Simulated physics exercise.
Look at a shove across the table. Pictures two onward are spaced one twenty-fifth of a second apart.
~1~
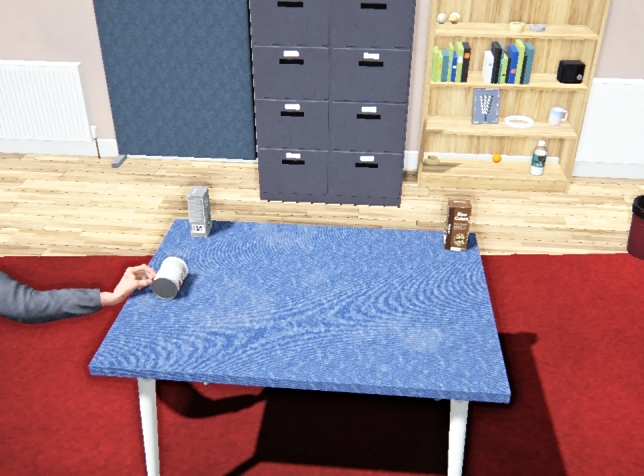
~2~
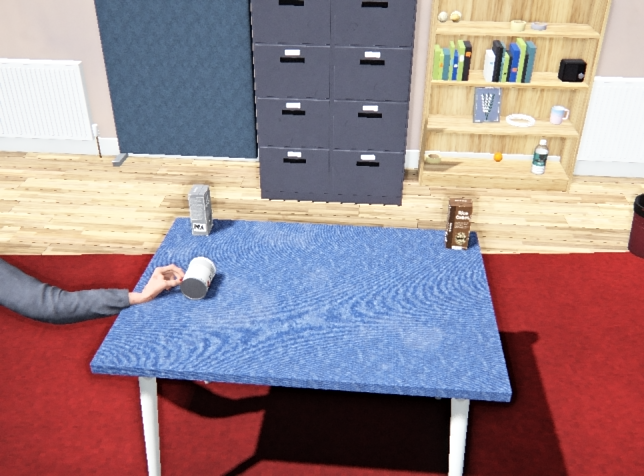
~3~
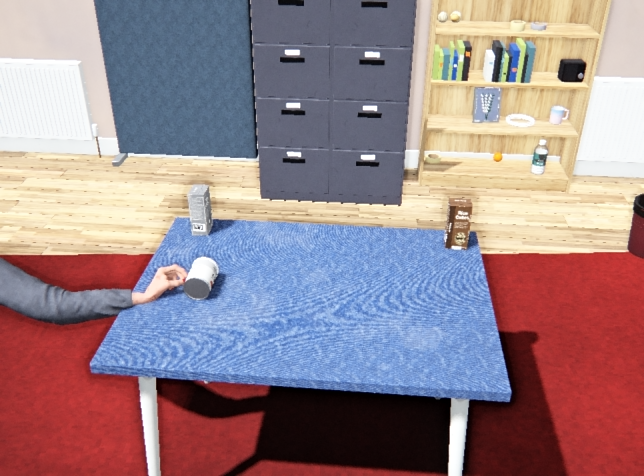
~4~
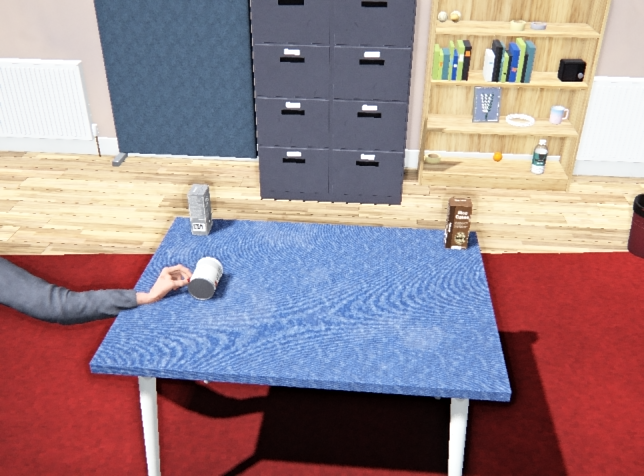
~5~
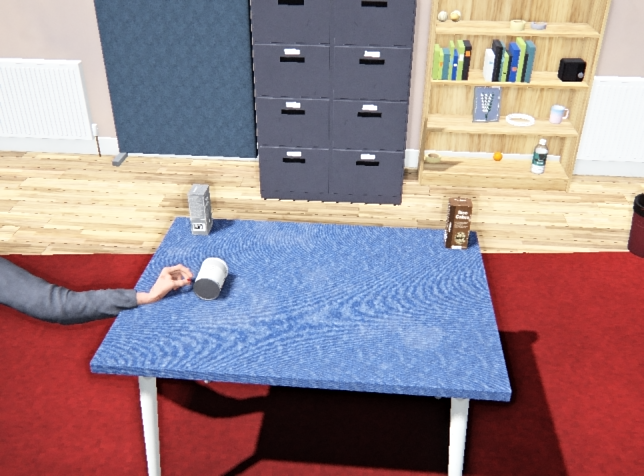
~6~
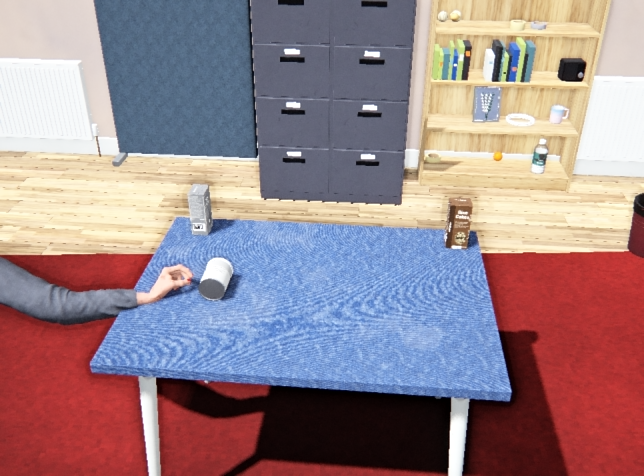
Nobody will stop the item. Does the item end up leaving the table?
My bet is it keeps to the table.
Then, 0.20 s on from there, white tin shifted about its own width near (238, 280).
Then, 0.40 s on from there, white tin shifted well along near (254, 282).
In the end, moved from the start, white tin. At the end, from the last picture's camera, white tin near (272, 283).
